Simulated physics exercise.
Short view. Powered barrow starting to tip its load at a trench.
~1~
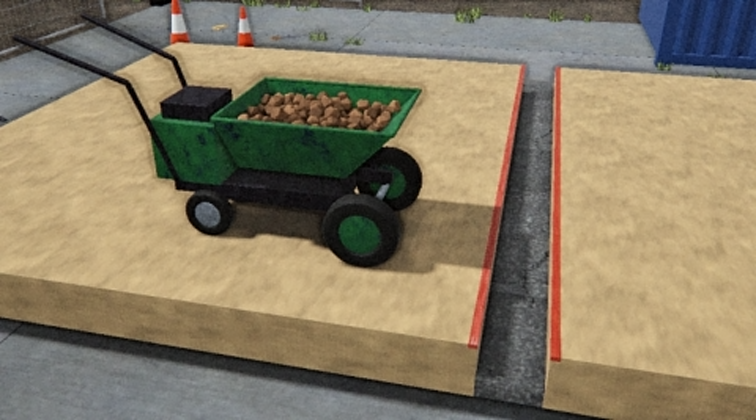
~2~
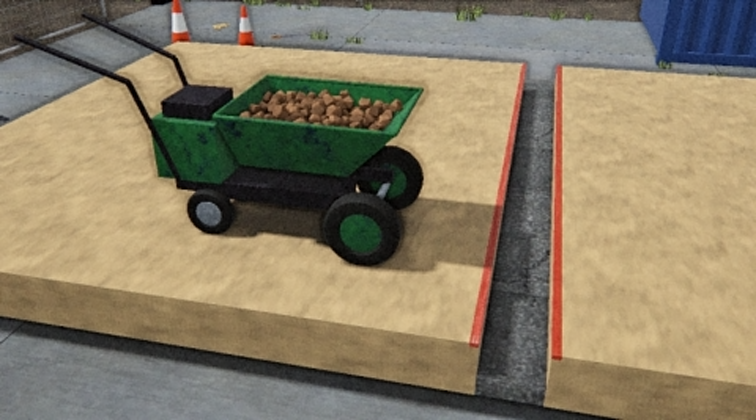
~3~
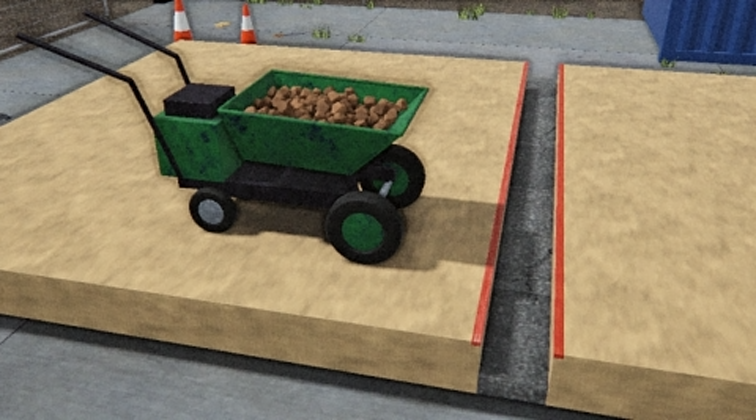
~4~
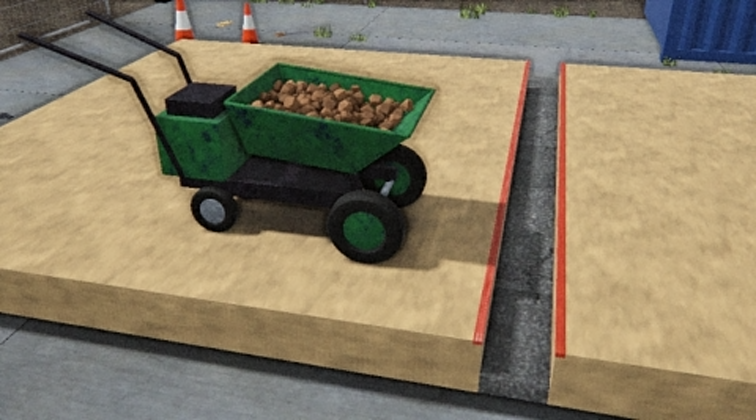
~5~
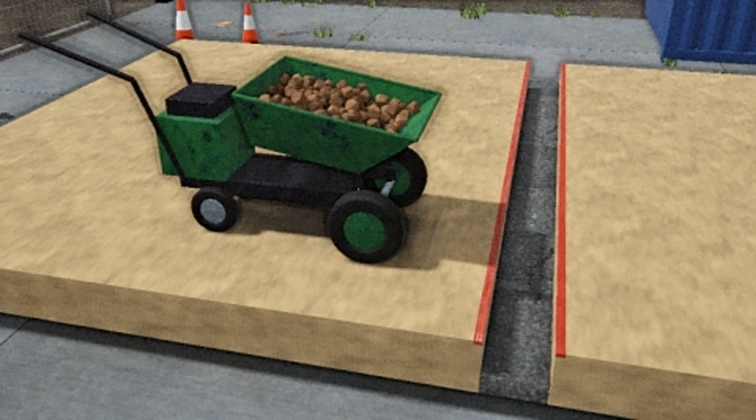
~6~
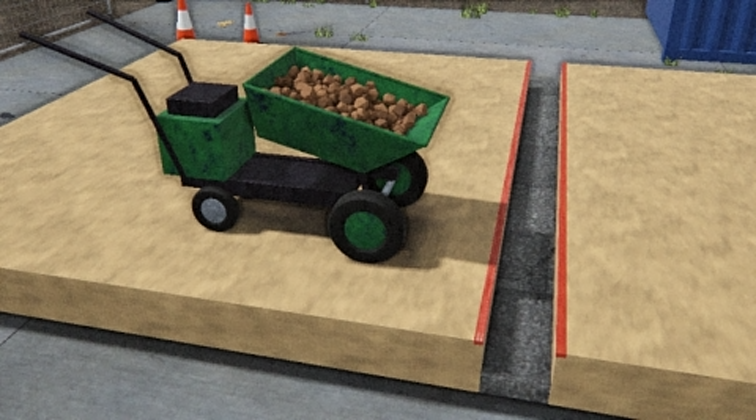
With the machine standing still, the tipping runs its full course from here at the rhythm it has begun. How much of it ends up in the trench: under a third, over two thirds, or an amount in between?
The trench gets more than two thirds.
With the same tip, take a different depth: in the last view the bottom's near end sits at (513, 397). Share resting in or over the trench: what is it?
It works out to some 100 percent.
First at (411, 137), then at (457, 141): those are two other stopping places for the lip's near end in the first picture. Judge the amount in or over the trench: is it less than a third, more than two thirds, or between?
First above two thirds, then below one third.
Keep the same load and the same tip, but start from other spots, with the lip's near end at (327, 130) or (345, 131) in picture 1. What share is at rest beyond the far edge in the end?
Result: Try 1 = 0 %, try 2 = 0 %.
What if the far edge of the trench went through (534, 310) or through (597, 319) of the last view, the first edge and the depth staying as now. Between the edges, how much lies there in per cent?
60 %, then 100 %.
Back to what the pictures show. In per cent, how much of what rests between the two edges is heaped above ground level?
15 %.
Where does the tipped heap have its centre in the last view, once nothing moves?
Around (529, 264).
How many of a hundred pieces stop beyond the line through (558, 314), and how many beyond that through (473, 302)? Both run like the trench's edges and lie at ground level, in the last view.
Close to 10 % and 100 %, in that order.
Just after the last frame, skip tipped steeply; every one in the skip.
A moment on, skip tipped steeply; roughly two thirds in the skip; just a few short of the trench; roughly a quarter in or heaped over the trench; about a tenth falling.
Further on, skip tipped right over; just a few short of the trench; the larger part in or heaped over the trench; about a tenth beyond it.
When it is over, skip tipped right over; just a few short of the trench; the larger part in or heaped over the trench; about a tenth beyond it.
